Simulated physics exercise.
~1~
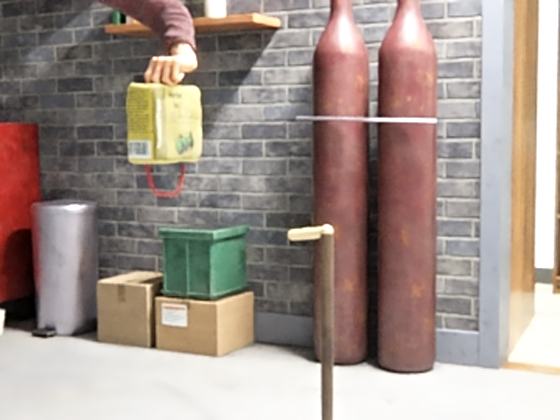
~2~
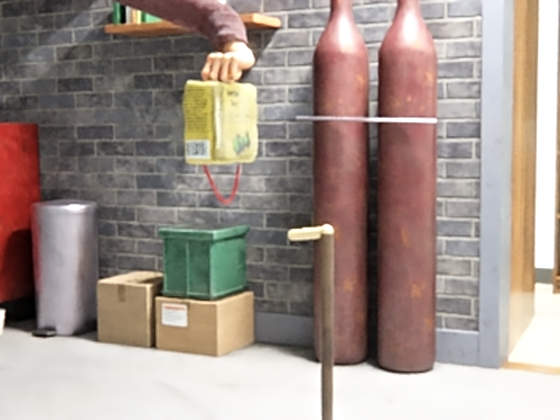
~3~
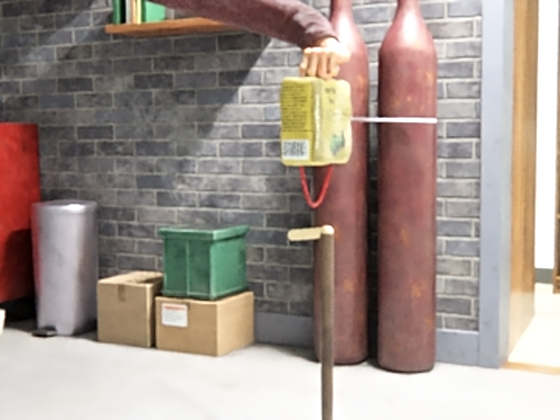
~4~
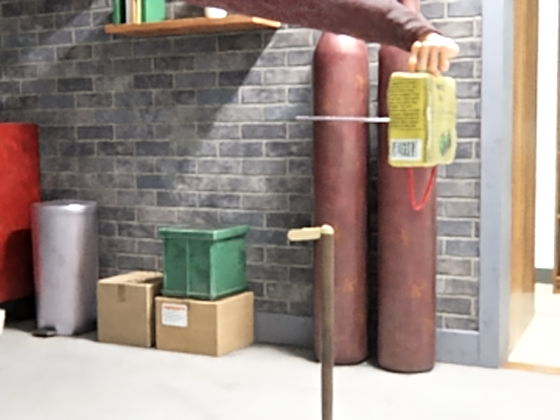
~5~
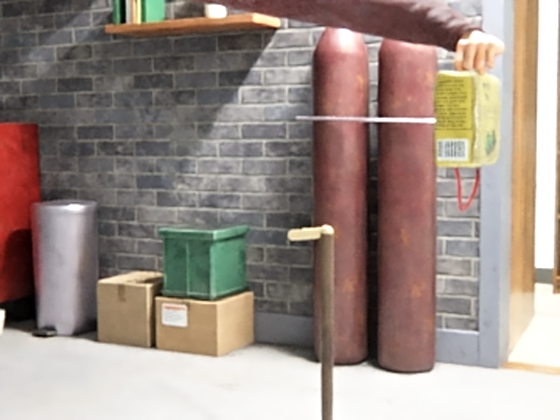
In a room with a grey brick wall, a hand carries a yellow bag with a dangling red loop rightward above a post with a sideways hook, passing over it without catching and ending beyond the two tall dark red cylinders, still held upright.
